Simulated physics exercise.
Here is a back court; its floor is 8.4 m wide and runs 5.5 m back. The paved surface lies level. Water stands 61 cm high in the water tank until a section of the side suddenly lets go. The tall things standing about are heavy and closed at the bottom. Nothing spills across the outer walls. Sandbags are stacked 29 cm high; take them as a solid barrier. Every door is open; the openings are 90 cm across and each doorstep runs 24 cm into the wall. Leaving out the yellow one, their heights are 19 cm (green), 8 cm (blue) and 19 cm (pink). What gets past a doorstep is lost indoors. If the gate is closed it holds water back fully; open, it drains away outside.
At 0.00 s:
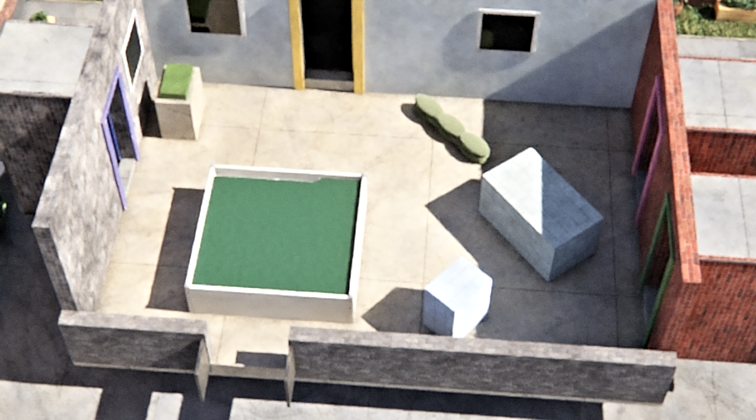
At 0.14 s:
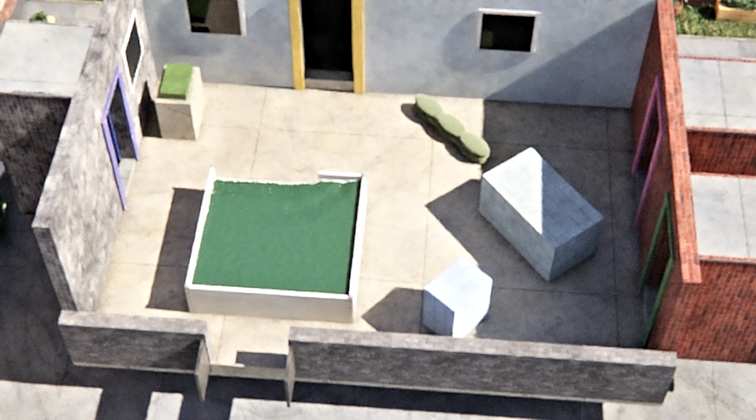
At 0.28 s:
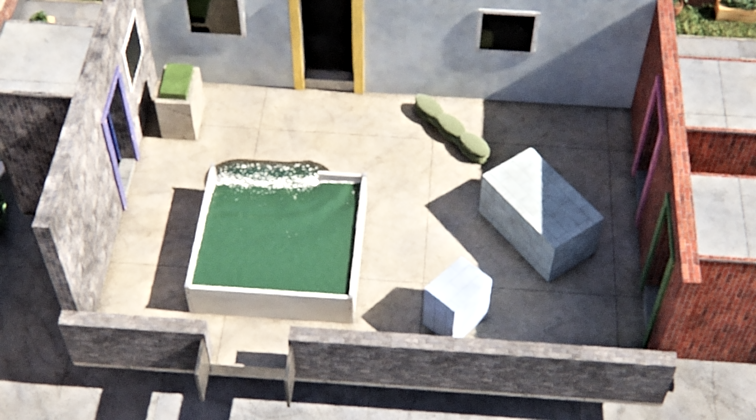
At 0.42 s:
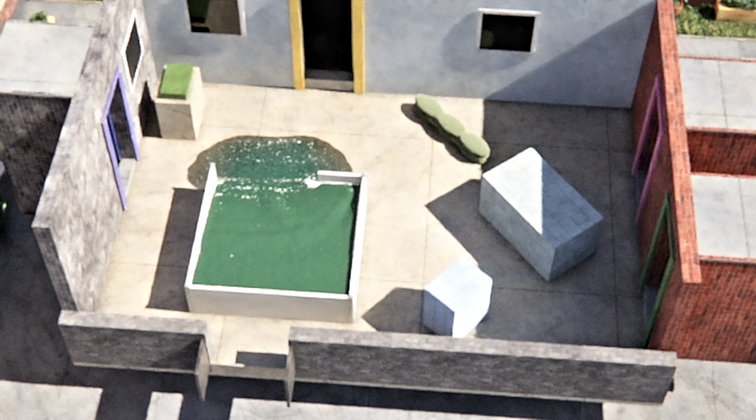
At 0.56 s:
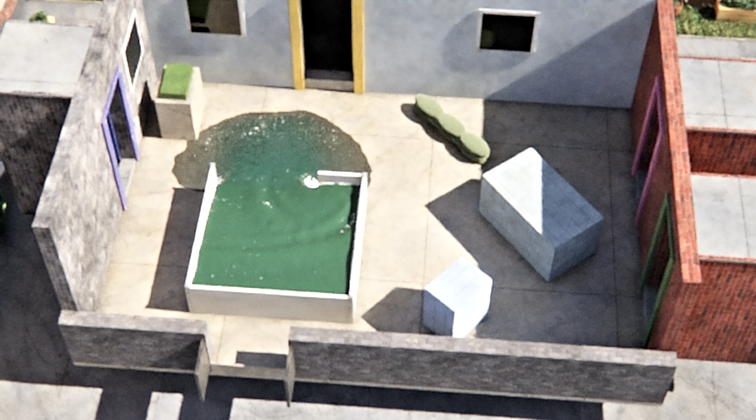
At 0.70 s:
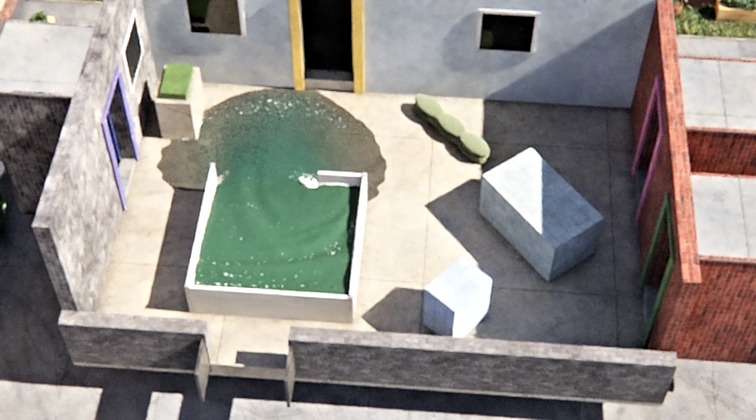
The video shows a walled courtyard with pale blocks and a square tank of green water, whose far side opens, letting water pour out and spread in a widening, rounded dark sheet across the paving toward the back wall.
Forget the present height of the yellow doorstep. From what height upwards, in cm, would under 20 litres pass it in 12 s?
Some 27 cm above the ground.
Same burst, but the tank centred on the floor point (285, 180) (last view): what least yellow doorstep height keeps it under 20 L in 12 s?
About 35 cm.
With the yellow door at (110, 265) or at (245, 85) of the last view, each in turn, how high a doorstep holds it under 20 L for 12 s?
About 8.0 and 33 cm.
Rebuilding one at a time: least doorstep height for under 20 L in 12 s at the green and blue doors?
Roughly 8.0 cm at green and 10.5 cm at blue.
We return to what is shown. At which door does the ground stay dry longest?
It is the green one.
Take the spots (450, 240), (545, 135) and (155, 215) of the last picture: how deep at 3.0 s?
Roughly 0, 2 and 4 cm, in turn.
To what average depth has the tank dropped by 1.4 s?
Roughly 41 cm on average.
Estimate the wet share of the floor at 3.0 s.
About 40 per cent.
After 1.4 s water covers 20 % of the floor, deepest (39 cm) near (268, 90); 31 cm at the yellow door, 3 litres in over its 25 cm doorstep.
After 3.0 s water covers 40 % of the floor, deepest (37 cm) near (167, 84); 28 cm at the yellow door, 31 litres in over its 25 cm doorstep.
After 12.0 s water covers 95 % of the floor, deepest (14 cm) near (629, 379); 7 cm at the yellow door, 35 litres in over its 25 cm doorstep.
At the yellow door as built, the water arrived by 0.8 s and peaked near 33 cm at 1.8 s.
With a doorstep of 23.5 cm, 50 litres would have come in within the 12 s; with 31.5 cm, 4 litres. So under 20 litres takes about 27 cm.
